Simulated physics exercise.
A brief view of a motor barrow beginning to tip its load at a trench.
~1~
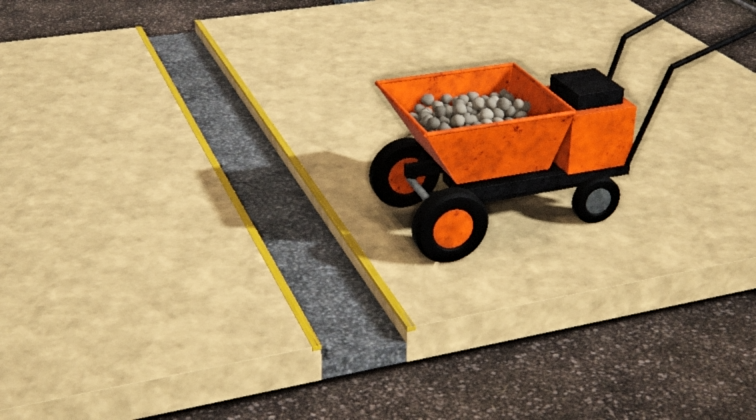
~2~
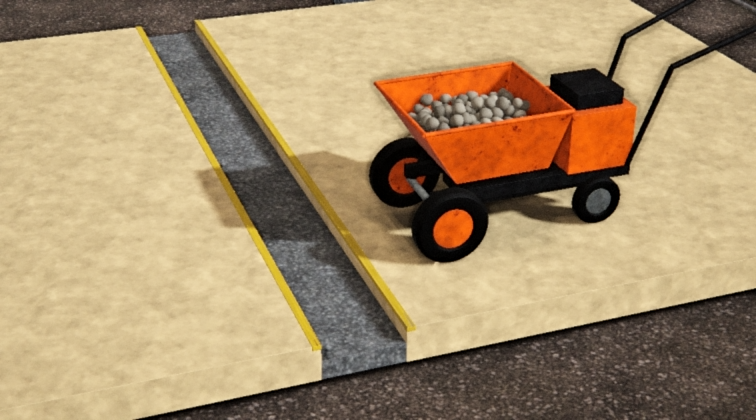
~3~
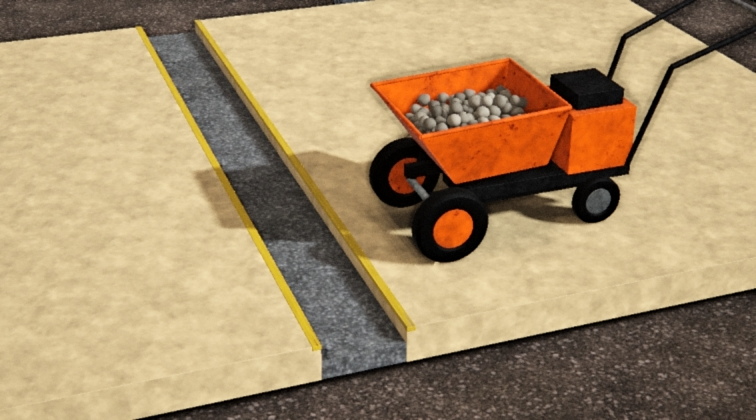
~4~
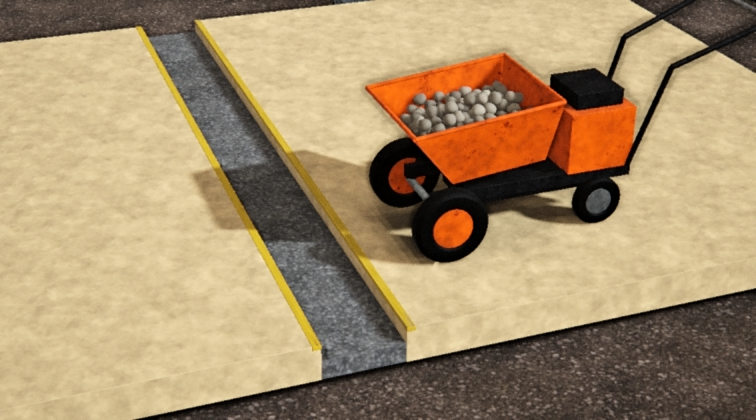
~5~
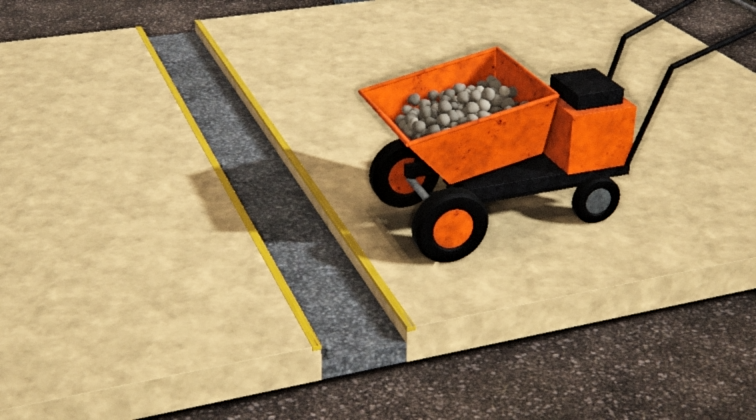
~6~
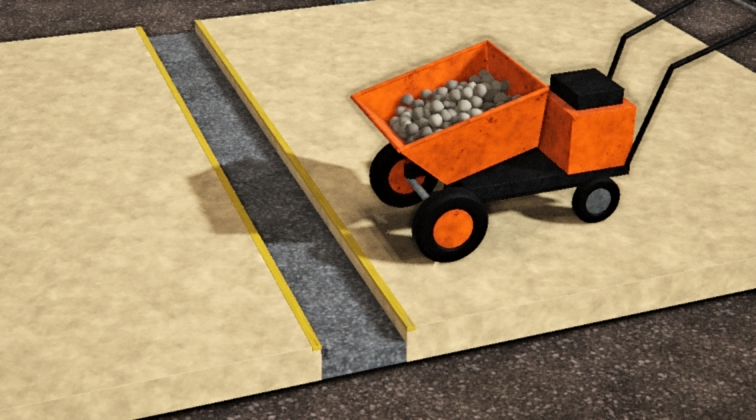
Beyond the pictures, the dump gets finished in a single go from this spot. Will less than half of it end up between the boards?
No, over half lands there.
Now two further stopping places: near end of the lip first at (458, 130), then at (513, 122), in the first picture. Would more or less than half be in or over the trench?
First spot the bulk of it, second spot a minority of it.
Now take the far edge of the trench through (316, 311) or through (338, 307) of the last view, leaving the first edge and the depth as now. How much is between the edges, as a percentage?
Well, it'd be something like 60 per cent the first time and 30 per cent the second.
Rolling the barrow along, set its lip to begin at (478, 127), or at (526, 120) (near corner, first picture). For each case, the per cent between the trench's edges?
The first stopping place yields 70 % and the other yields 30 %.
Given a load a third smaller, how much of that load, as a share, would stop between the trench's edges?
That works out at around 90 percent.
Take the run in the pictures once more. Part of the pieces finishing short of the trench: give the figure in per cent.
It comes to 0 per cent or so.
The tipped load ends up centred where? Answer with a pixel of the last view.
Around (295, 252).
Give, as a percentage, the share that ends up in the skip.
15 per cent, roughly.
Just after the last frame, skip tipped steeply; every one in the skip.
A moment on, skip tipped right over; the larger part in the skip; roughly a quarter in or heaped over the trench.
Further on, skip tipped right over; roughly a quarter in the skip; roughly two thirds in or heaped over the trench; about a tenth beyond it.
When it is over, skip tipped right over; about a tenth in the skip; roughly two thirds in or heaped over the trench; about a tenth beyond it.
